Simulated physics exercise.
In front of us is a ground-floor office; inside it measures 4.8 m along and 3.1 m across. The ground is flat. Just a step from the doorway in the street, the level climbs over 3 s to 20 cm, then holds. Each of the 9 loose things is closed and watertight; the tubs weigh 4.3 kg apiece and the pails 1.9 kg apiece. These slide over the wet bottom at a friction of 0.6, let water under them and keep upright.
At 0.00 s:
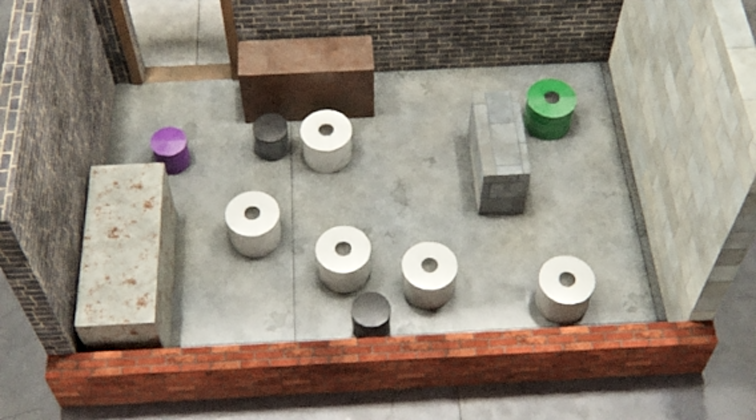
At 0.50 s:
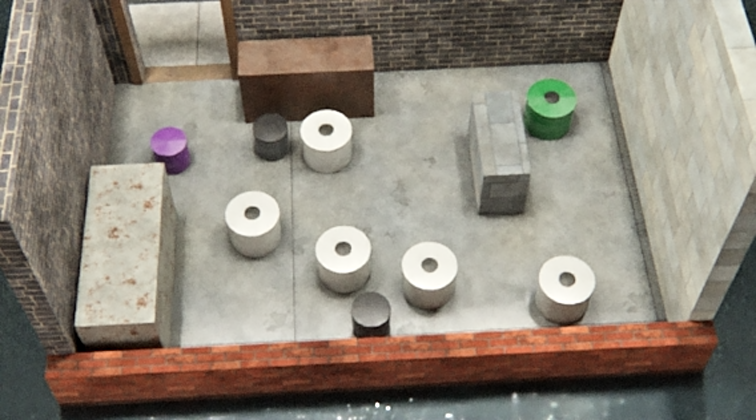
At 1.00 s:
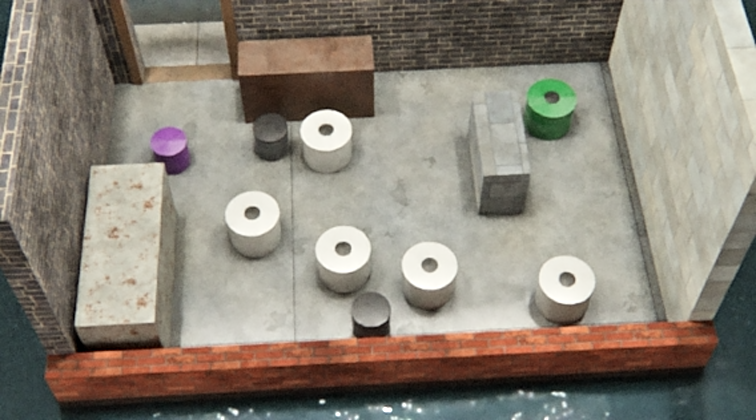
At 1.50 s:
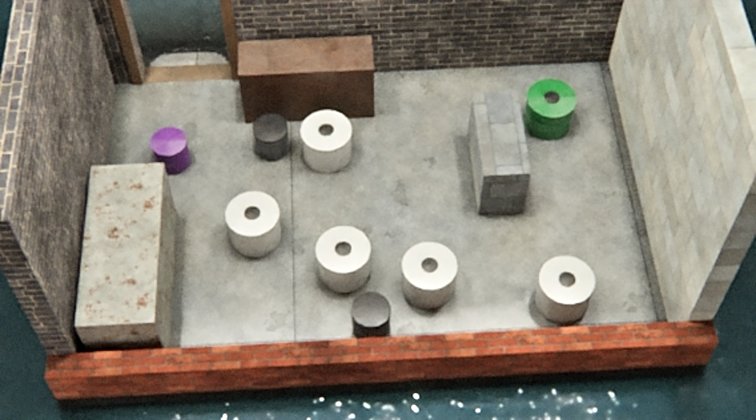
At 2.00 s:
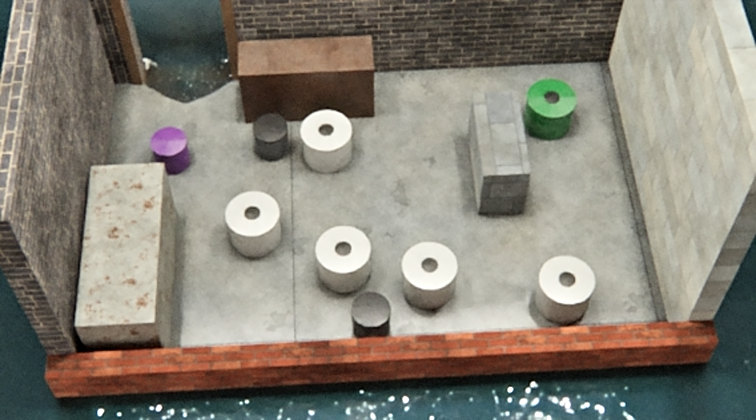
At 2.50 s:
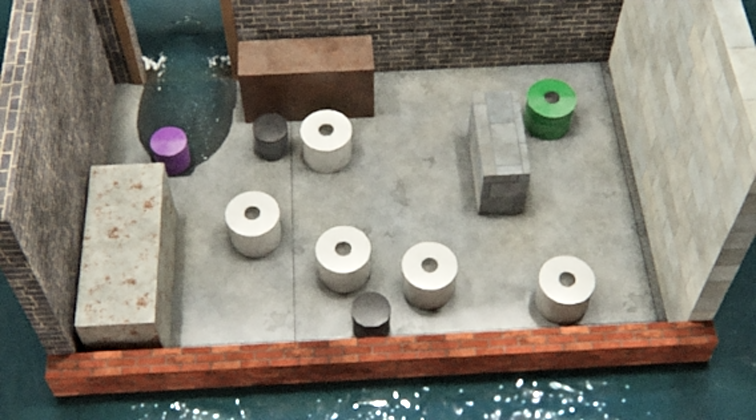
A brick-walled room held white, black, purple and green tubs that stayed still while dark water rose outside, then crept in through the doorway at the back left and reached the purple pail.
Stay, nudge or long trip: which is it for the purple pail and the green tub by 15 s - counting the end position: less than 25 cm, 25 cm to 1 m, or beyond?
Purple pail: A long trip. Green tub: A long trip.
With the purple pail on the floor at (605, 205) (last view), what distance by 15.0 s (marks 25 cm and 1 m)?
Outcome - it ends up well away.
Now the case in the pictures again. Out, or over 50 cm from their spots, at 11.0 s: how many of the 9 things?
It comes to 8.
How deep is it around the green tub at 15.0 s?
Near 10 cm deep.
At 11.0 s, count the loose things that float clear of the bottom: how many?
Tally: 8 of them.
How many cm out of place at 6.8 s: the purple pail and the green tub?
Roughly 250 and 0 cm.
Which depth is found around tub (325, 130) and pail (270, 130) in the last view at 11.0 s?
Roughly 2 and 3 cm.
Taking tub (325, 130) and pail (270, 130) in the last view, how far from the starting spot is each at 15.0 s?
Respectively 40 and 250 cm.
After 3.5 s the purple pail is near (160, 176), 0.4 m from its start, afloat; the green tub is near (552, 98), 0.0 m from its start, aground; 1 afloat.
After 6.8 s the purple pail is near (297, 330), 2.3 m from its start, afloat; the green tub is near (552, 98), 0.0 m from its start, aground; 4 afloat.
After 11.0 s the purple pail is near (550, 257), 3.5 m from its start, afloat; the green tub is near (495, 60), 0.6 m from its start, afloat; 8 afloat.
After 15.0 s the purple pail is near (496, 207), 3.0 m from its start, afloat; the green tub is near (315, 239), 2.6 m from its start, afloat; 9 afloat.
